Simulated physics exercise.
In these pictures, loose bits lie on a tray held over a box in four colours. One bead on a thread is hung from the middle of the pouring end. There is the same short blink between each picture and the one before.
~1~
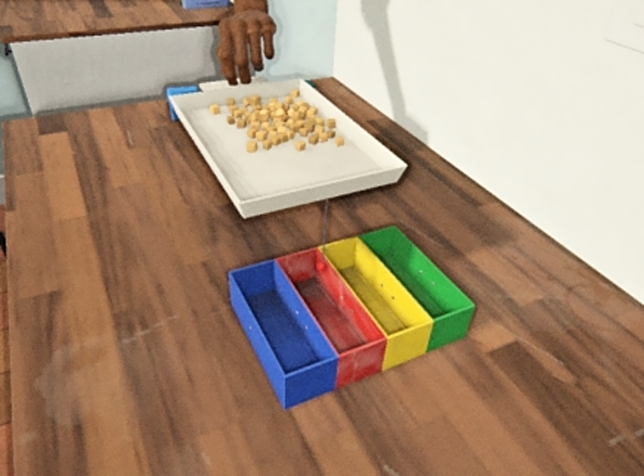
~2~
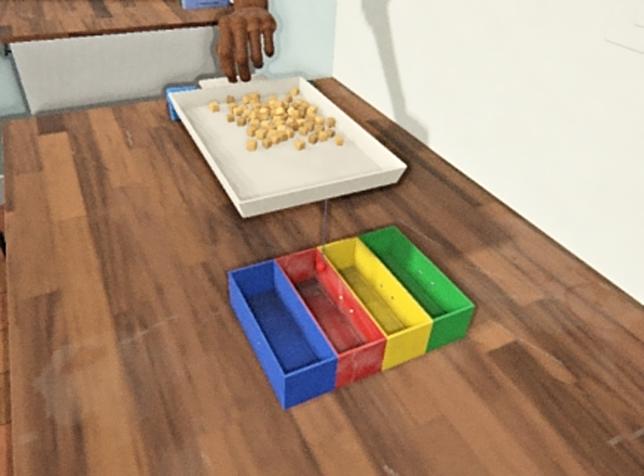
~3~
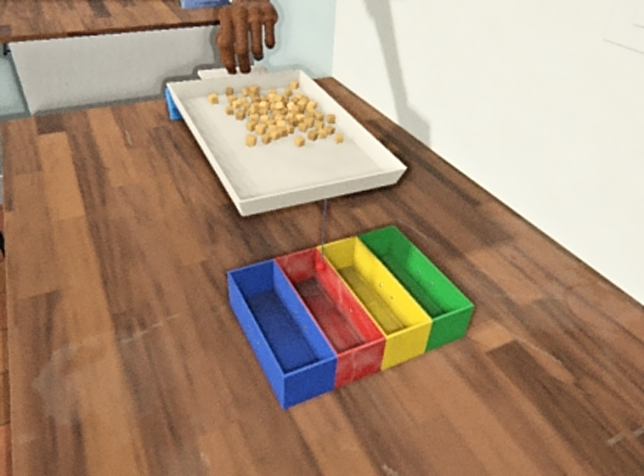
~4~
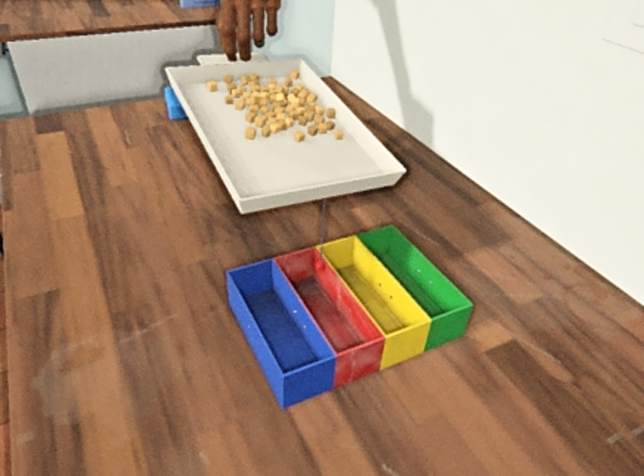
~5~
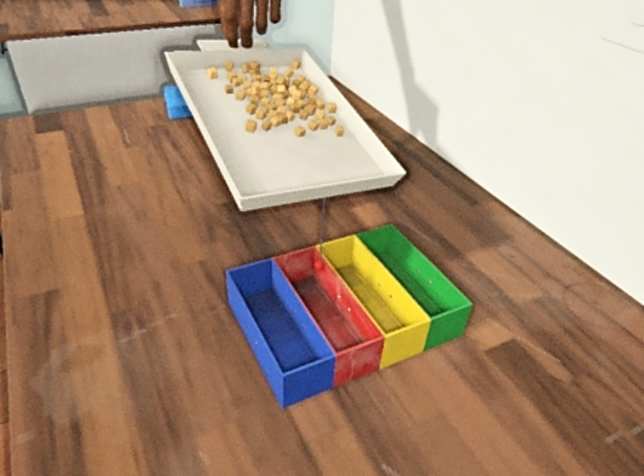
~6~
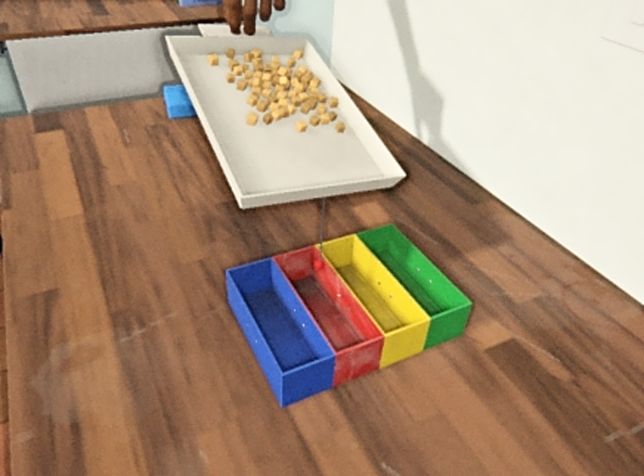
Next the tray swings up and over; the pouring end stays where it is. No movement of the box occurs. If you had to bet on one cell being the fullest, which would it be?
I would bet on the green cell.
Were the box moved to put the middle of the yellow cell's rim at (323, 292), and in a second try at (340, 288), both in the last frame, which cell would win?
The cell in green, then the cell in green.
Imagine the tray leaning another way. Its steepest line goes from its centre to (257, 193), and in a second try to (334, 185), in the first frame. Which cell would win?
First: The cell in blue. Second: That yellow cell.
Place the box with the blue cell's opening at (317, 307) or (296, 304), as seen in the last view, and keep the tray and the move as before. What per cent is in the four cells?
In order: 100 per cent and 100 per cent.
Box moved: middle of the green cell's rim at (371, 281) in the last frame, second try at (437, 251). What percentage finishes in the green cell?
40 %, then 0 %.
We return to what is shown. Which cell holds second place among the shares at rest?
Second place goes to yellow.
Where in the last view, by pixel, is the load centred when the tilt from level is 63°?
About (366, 167).
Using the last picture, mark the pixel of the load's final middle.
Resting centre, last picture - approx. (399, 306).
Shortly afterwards, tray tipped steeply; all but a few on the tray; only a few in the yellow cell; only a few in the green cell; only a few falling or outside the box.
Next, tray tipped past a quarter turn; near half on the tray; near a quarter in the green cell; a little in the yellow cell; only a few in the red cell; a little falling or outside the box.
Some moments later, tray tipped past a quarter turn; near half in the green cell; near a third in the yellow cell; only a few in the red cell; only a few falling or outside the box.
In the end, tray tipped past a quarter turn; near half in the green cell; near a third in the yellow cell; only a few in the red cell; none at all in the blue cell; only a few outside the box.
